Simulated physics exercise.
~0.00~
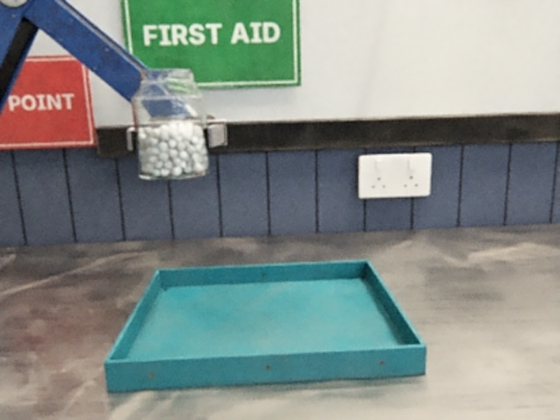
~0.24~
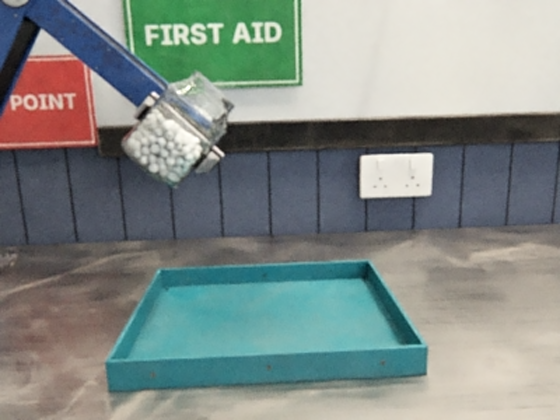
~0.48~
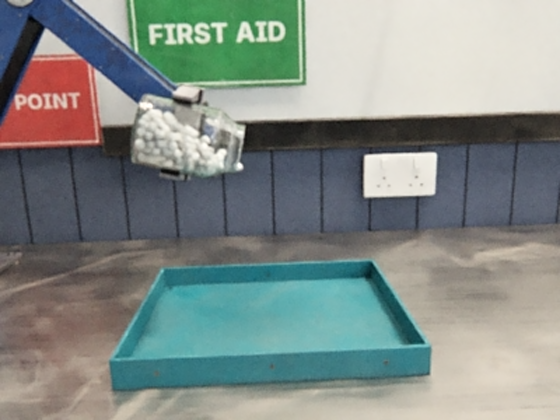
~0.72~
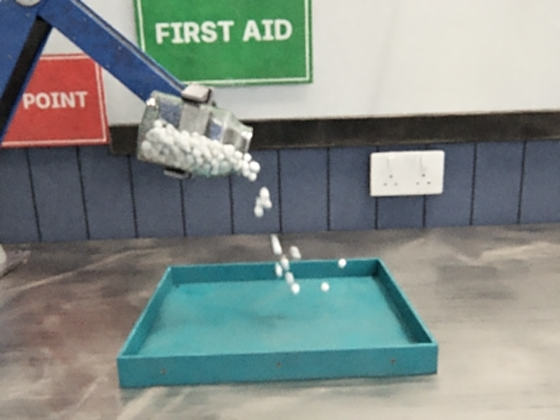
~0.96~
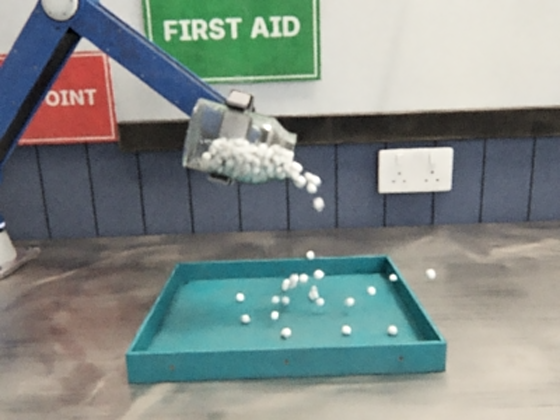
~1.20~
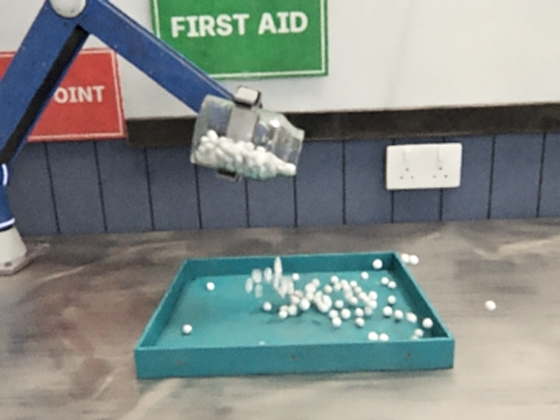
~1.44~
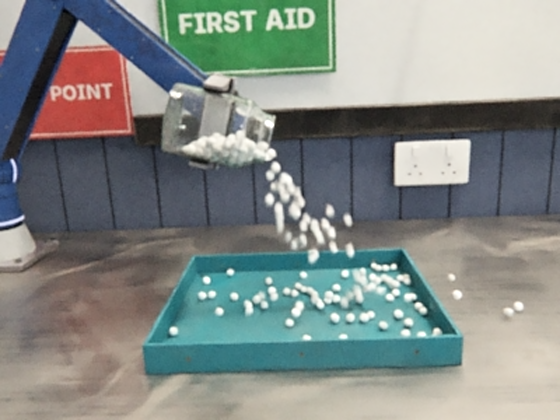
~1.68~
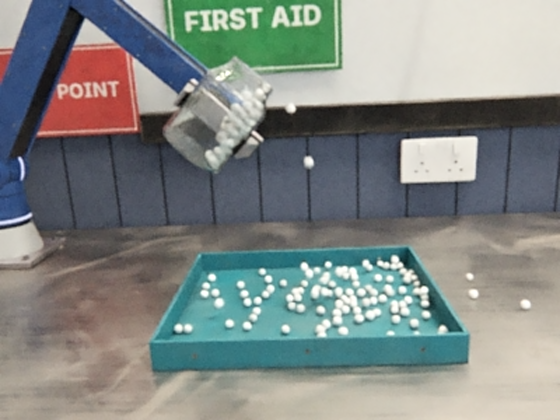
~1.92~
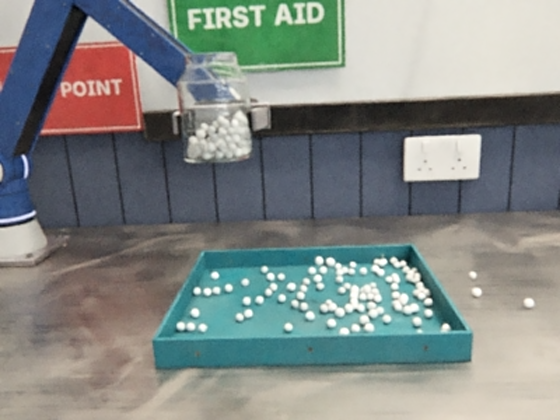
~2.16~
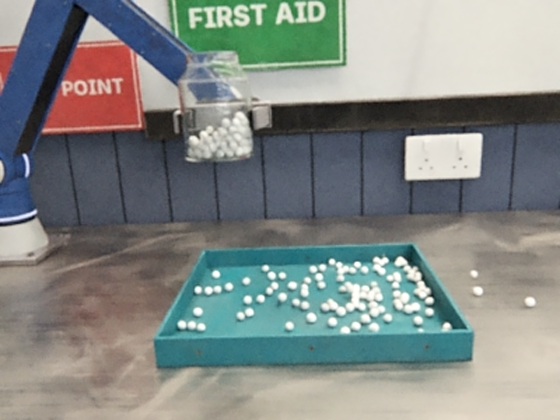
A blue robot arm at the left grips a clear jar of small white beads above a shallow teal tray on a grey mottled table, seen from the front and slightly above. Behind are blue panelling, a white socket, and green and red signs. The arm tips the jar rightward onto its side, and beads spill into the tray, scattering and bouncing, with a few landing on the table to the right. The flow thins, then pours thickly again before the jar swings back upright. It ends partly full, with many beads spread across the tray.
